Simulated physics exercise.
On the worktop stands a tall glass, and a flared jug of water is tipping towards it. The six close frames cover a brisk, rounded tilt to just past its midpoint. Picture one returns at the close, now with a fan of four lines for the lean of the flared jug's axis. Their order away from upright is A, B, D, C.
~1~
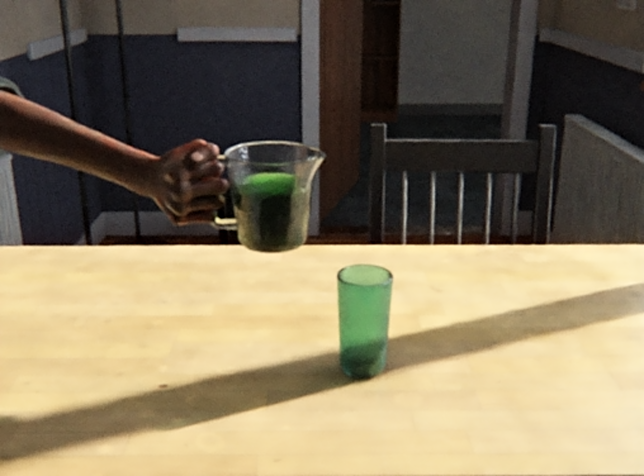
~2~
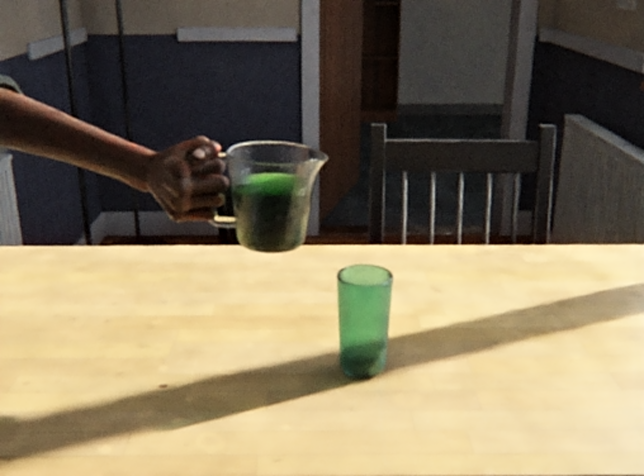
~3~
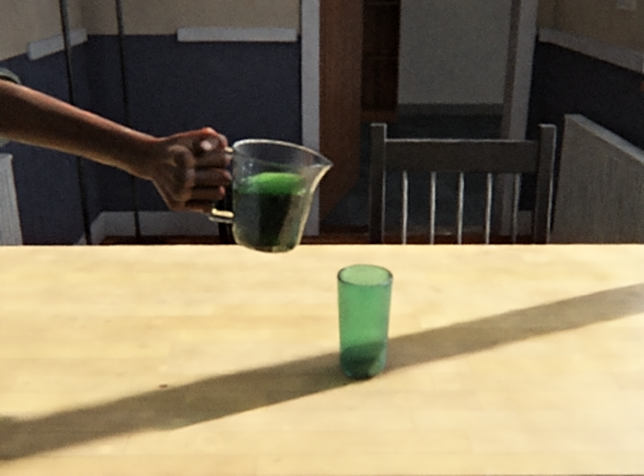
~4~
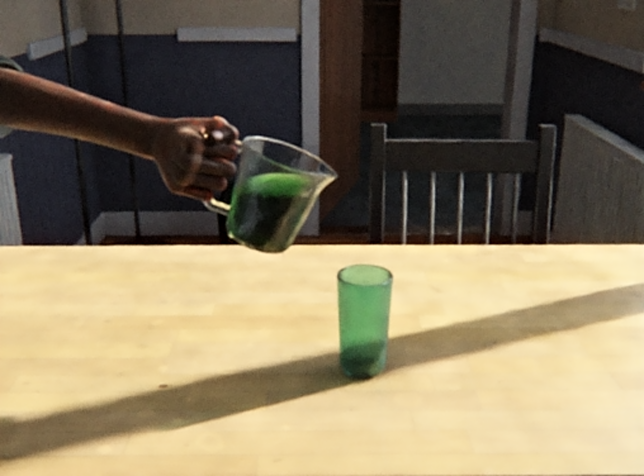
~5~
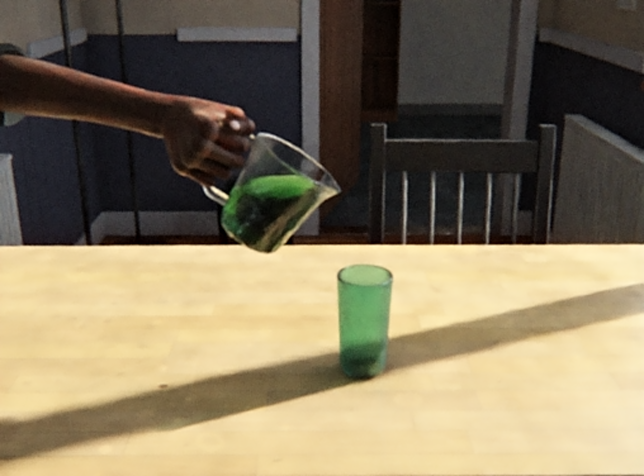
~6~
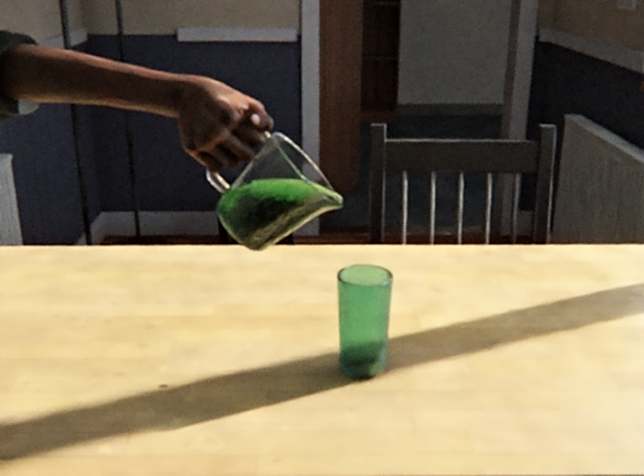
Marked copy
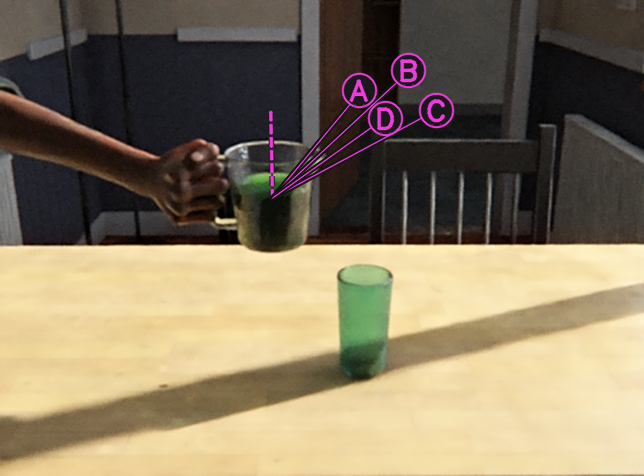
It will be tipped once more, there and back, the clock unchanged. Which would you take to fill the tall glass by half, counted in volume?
The answer is line C.
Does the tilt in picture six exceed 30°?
Yes, it does.
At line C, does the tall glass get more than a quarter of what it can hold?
Yes, clearly.
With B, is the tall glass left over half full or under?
Under half.
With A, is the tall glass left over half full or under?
Under half.
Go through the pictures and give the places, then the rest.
Upright, lip at (324, 155); rim of the tall glass round (365, 274); nothing has left yet.
Tipped about 2°, lip at (326, 157); nothing has left yet.
Tipped about 9°, lip at (330, 164); nothing has left yet.
Tipped about 20°, lip at (336, 175); nothing has left yet.
Tipped about 33°, lip at (339, 190); nothing has left yet.
Tipped about 47°, lip at (339, 205); nothing has left yet.
On the marked copy, A at (349, 104); B at (396, 82); C at (421, 118); D at (371, 127).
For line A, the tall glass ends with about 5 % of what it can hold.
For line B, the tall glass ends with about 15 % of what it can hold.
For line C, the tall glass ends with about 47 % of what it can hold.
For line D, the tall glass ends with about 30 % of what it can hold.
